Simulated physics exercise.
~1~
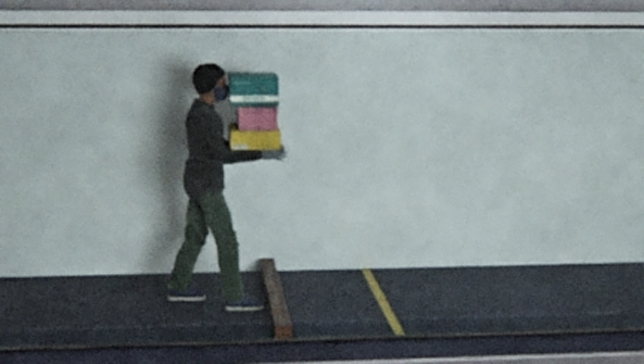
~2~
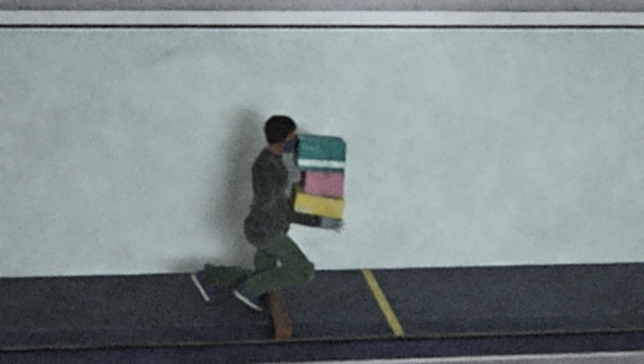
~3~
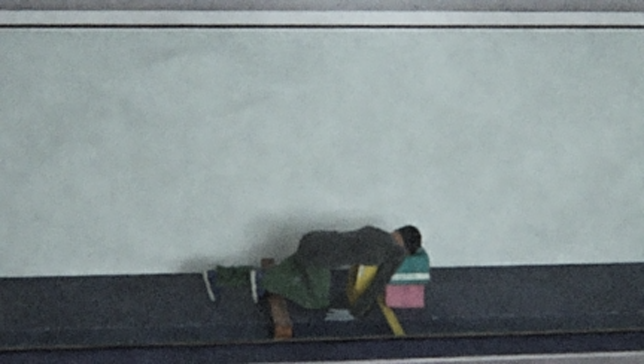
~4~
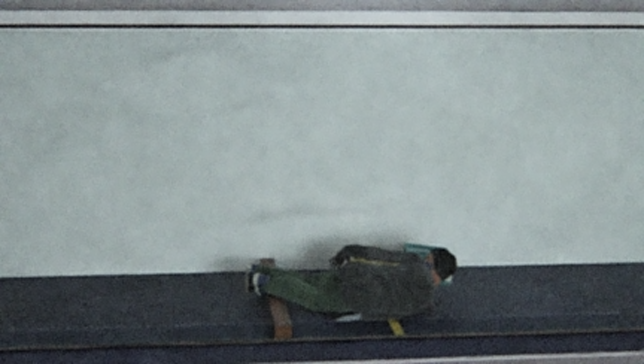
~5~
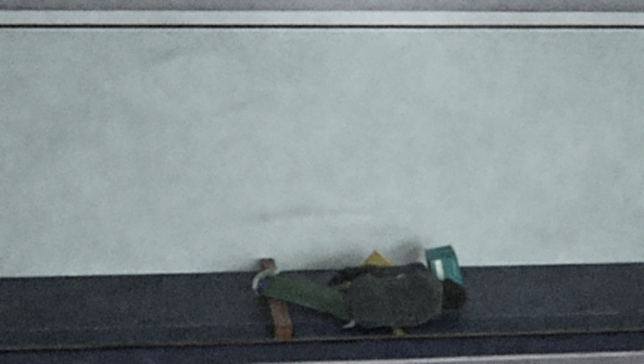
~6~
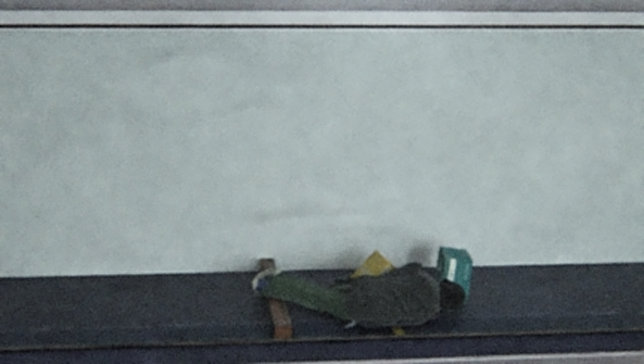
The clip opens on a dark-haired figure in a dark top and green trousers, walking right along a dark floor with teal, pink and yellow boxes stacked in both arms. At a low brown rail the figure pitches forward, knees bending and feet trailing behind. The body drops flat across the rail as the boxes come down ahead of it, the yellow one tipping over. The figure slumps over the yellow line, and the pink box is lost from view. It ends lying limp, head beyond the line, with the teal box tipped beside the head and the yellow one resting behind the body, short of the line.
